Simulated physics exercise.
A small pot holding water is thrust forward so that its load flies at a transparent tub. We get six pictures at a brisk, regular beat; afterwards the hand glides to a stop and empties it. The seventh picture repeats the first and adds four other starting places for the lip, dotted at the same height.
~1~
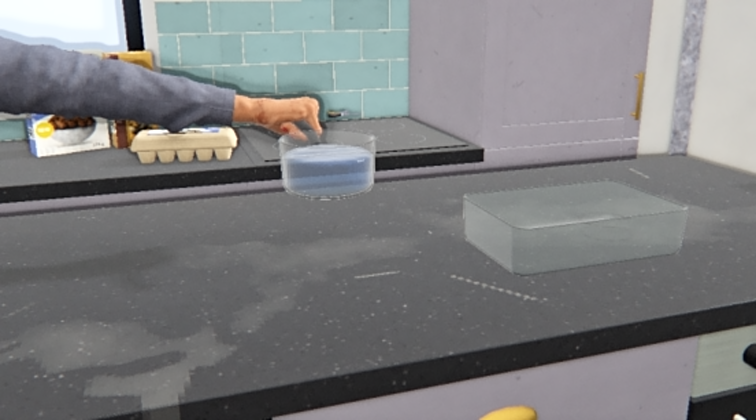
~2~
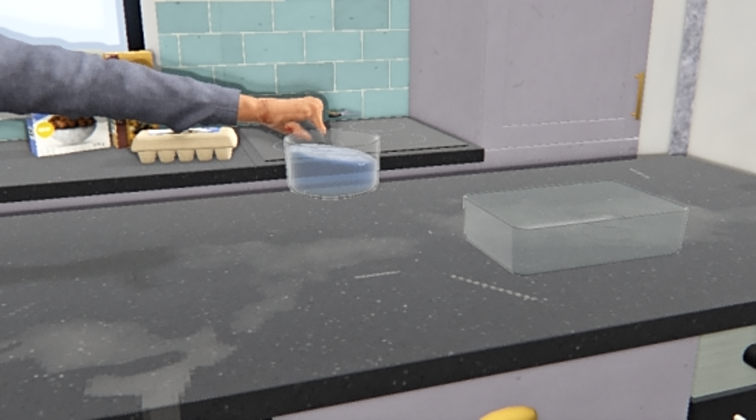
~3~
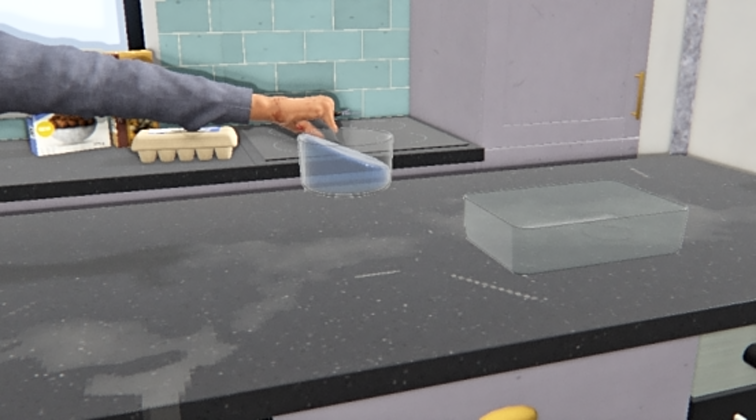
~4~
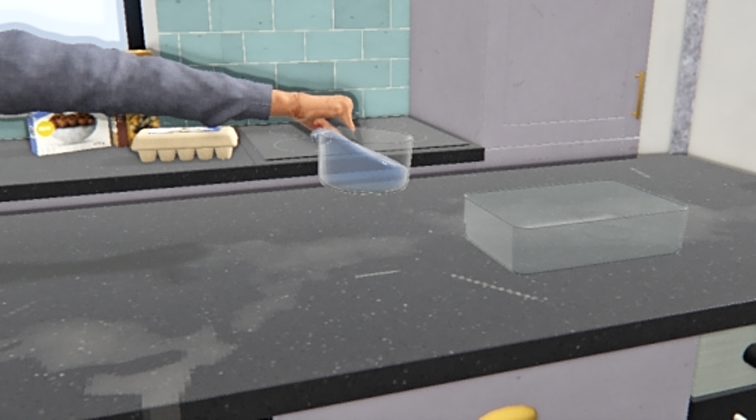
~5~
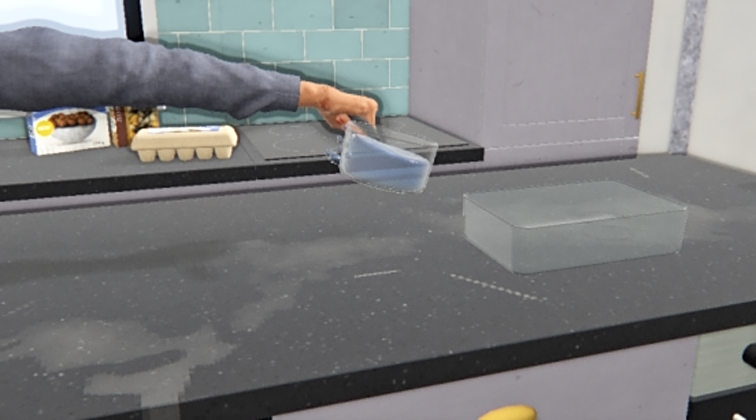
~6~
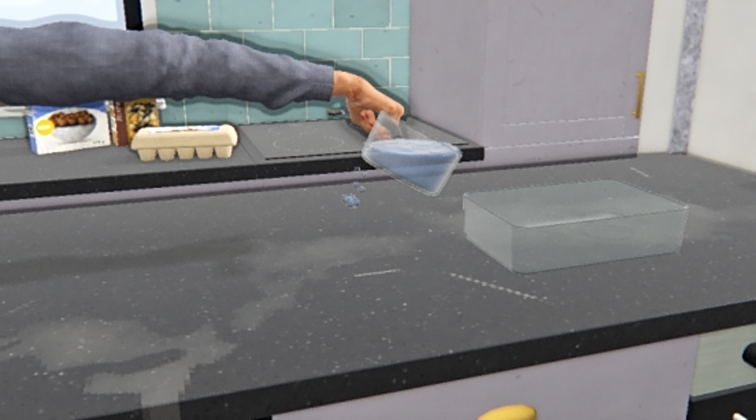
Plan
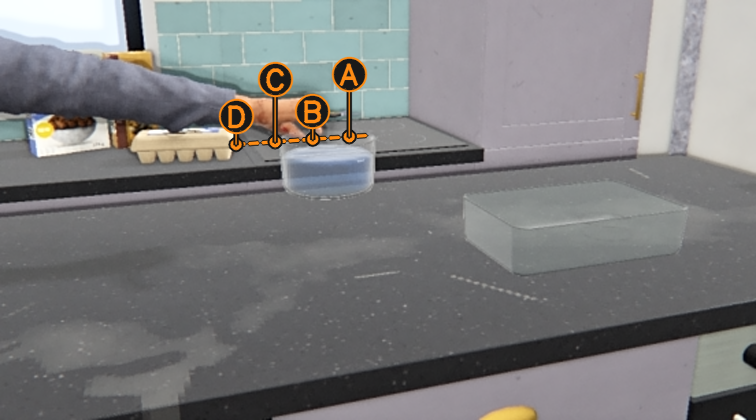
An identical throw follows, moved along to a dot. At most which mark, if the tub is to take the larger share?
I would pick dot A.
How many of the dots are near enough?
One of them.
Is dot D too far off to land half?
Yes, it does.
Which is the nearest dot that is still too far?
B.
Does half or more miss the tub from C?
Yes, that goes wrong.
On the marked copy, A at (349, 136); B at (312, 139); C at (275, 141); D at (236, 144).
For dot A, about 68 % lands in the tub, 24 % falls short and 7 % goes beside or beyond.
For dot B, about 29 % lands in the tub, 67 % falls short and 4 % goes beside or beyond.
For dot C, about 0 % lands in the tub, 98 % falls short.
For dot D, about 0 % lands in the tub, 100 % falls short.
